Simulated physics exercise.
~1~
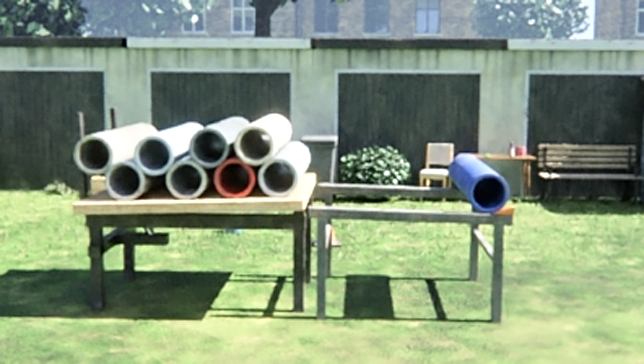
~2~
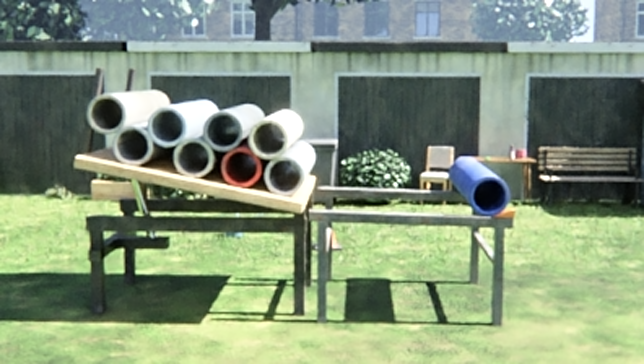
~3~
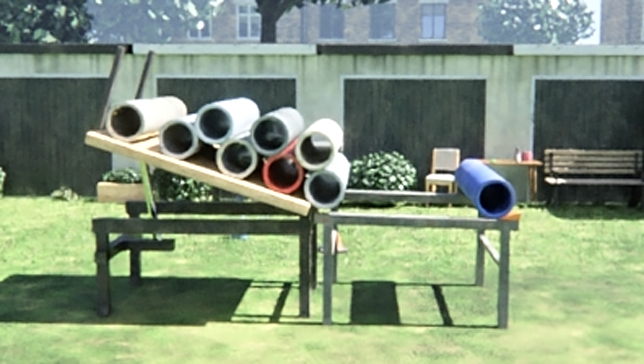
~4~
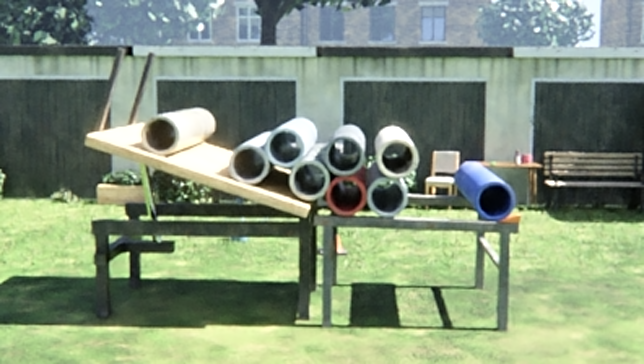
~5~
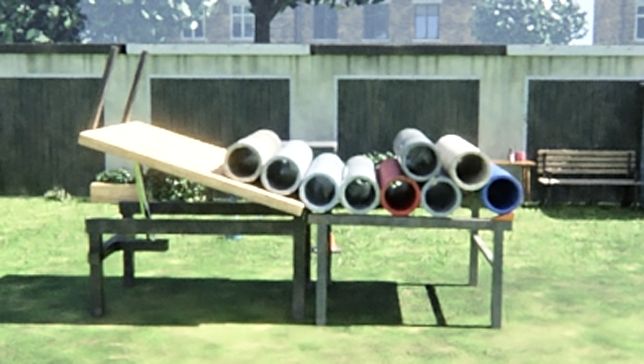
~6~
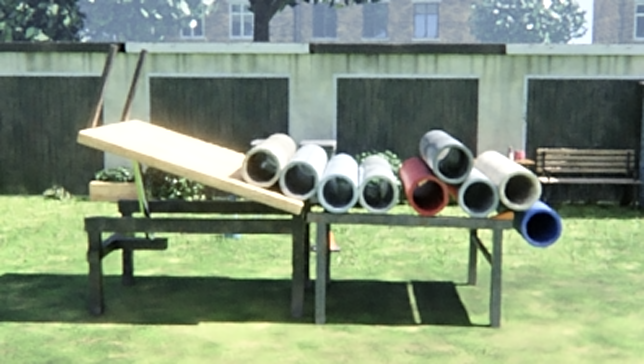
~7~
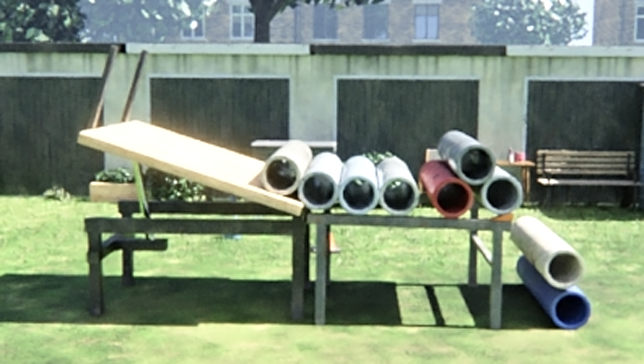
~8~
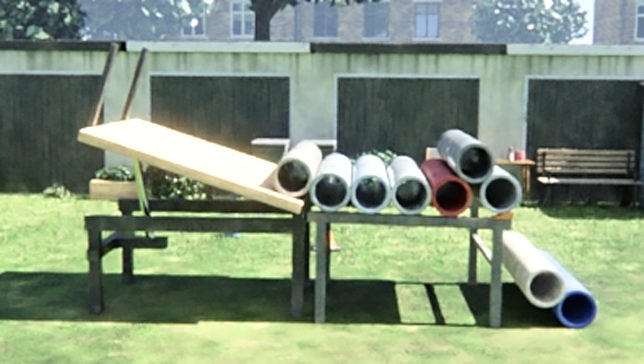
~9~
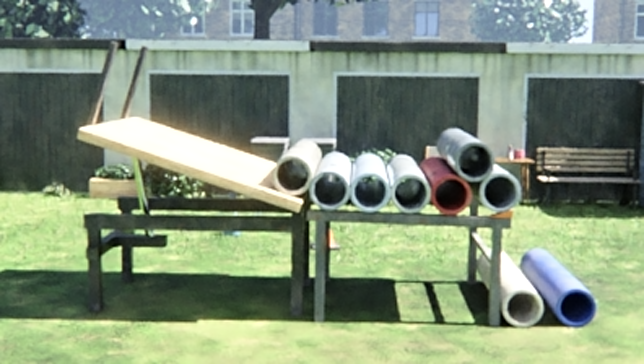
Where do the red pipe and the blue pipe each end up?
The red pipe ends up held on the rails among the other pipes. The blue pipe goes over the far end and finishes below, on the grass.
